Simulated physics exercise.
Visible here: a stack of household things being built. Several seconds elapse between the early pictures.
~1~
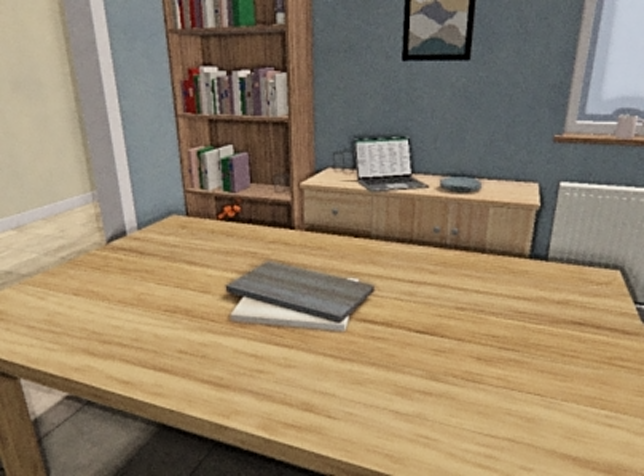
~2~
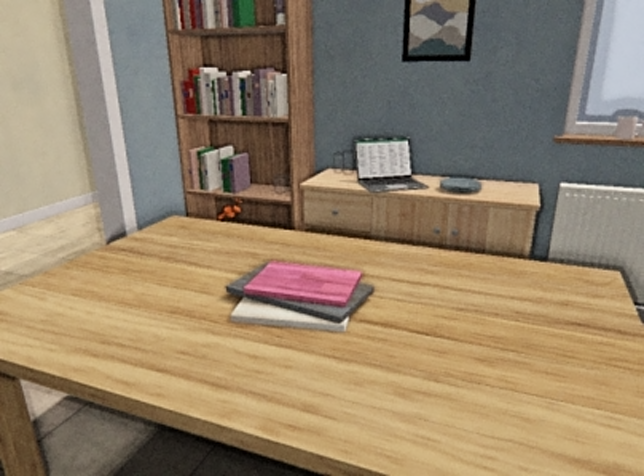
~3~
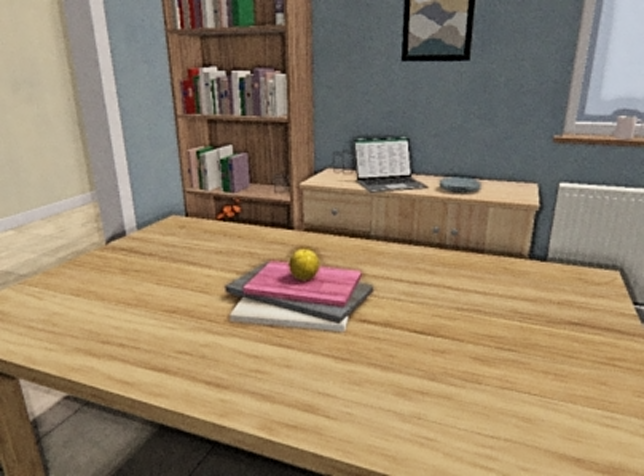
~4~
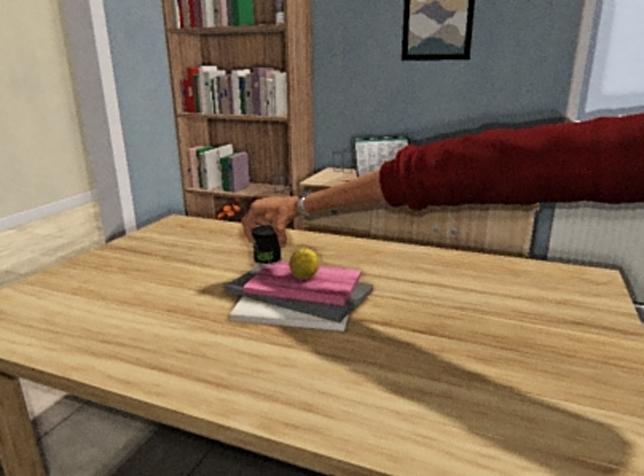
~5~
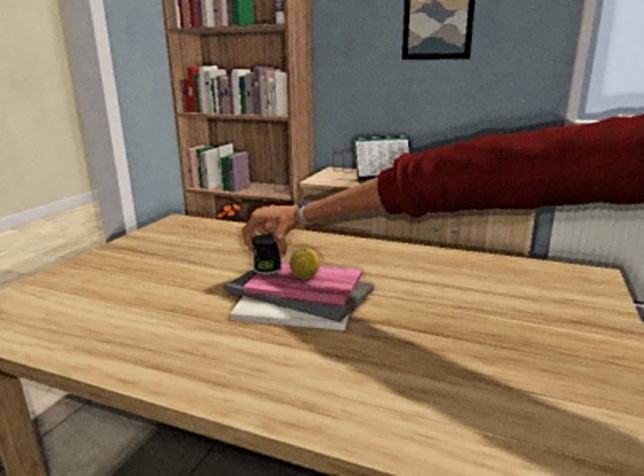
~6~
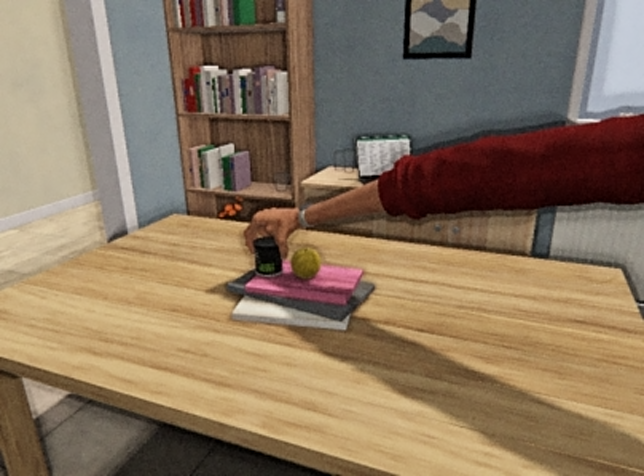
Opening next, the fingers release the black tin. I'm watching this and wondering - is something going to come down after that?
No, it all holds.
Then, 0.50 s on from there, no change.
Then, 1.30 s on from there, black tin resting near (268, 257).
In the end, all 5 unmoved. At the end, from the last picture's camera, black tin near (268, 257). The pile stays up.
